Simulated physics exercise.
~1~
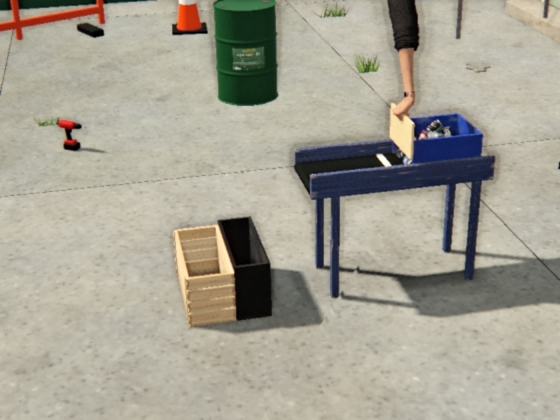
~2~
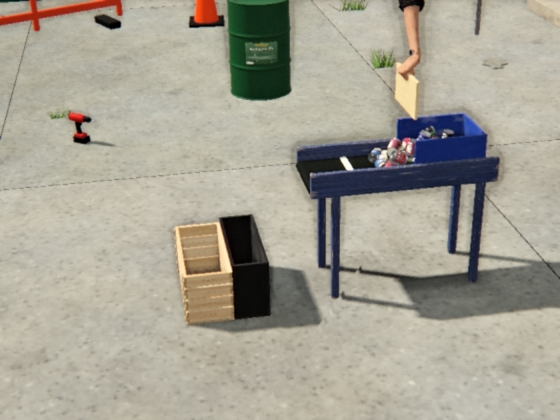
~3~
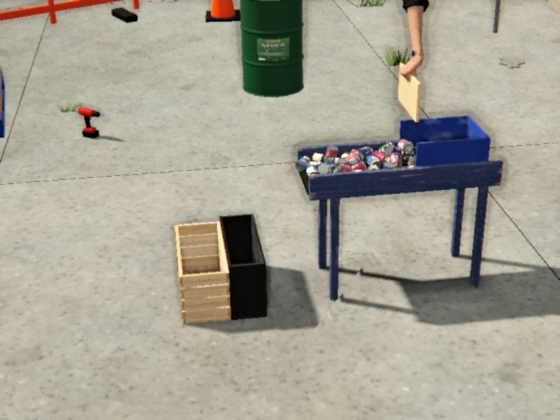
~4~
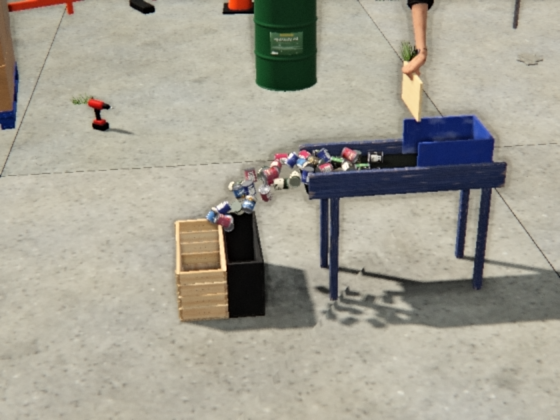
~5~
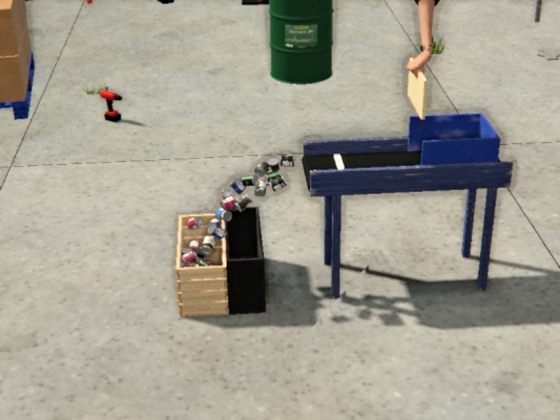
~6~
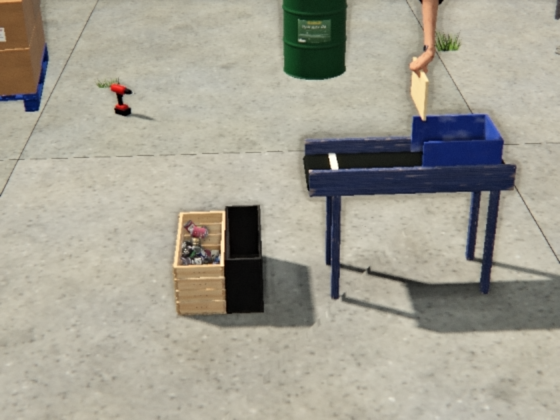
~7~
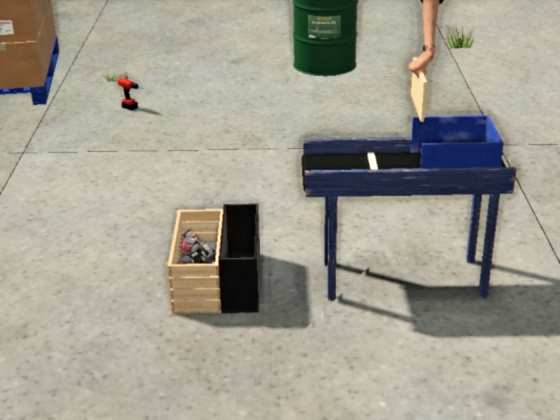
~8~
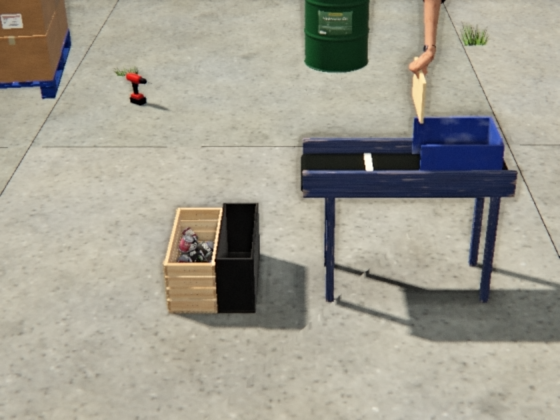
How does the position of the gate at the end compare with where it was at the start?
At the start the gate was down at the left end of the blue pen, holding the tins in, while at the end the hand was holding it raised above the belt.
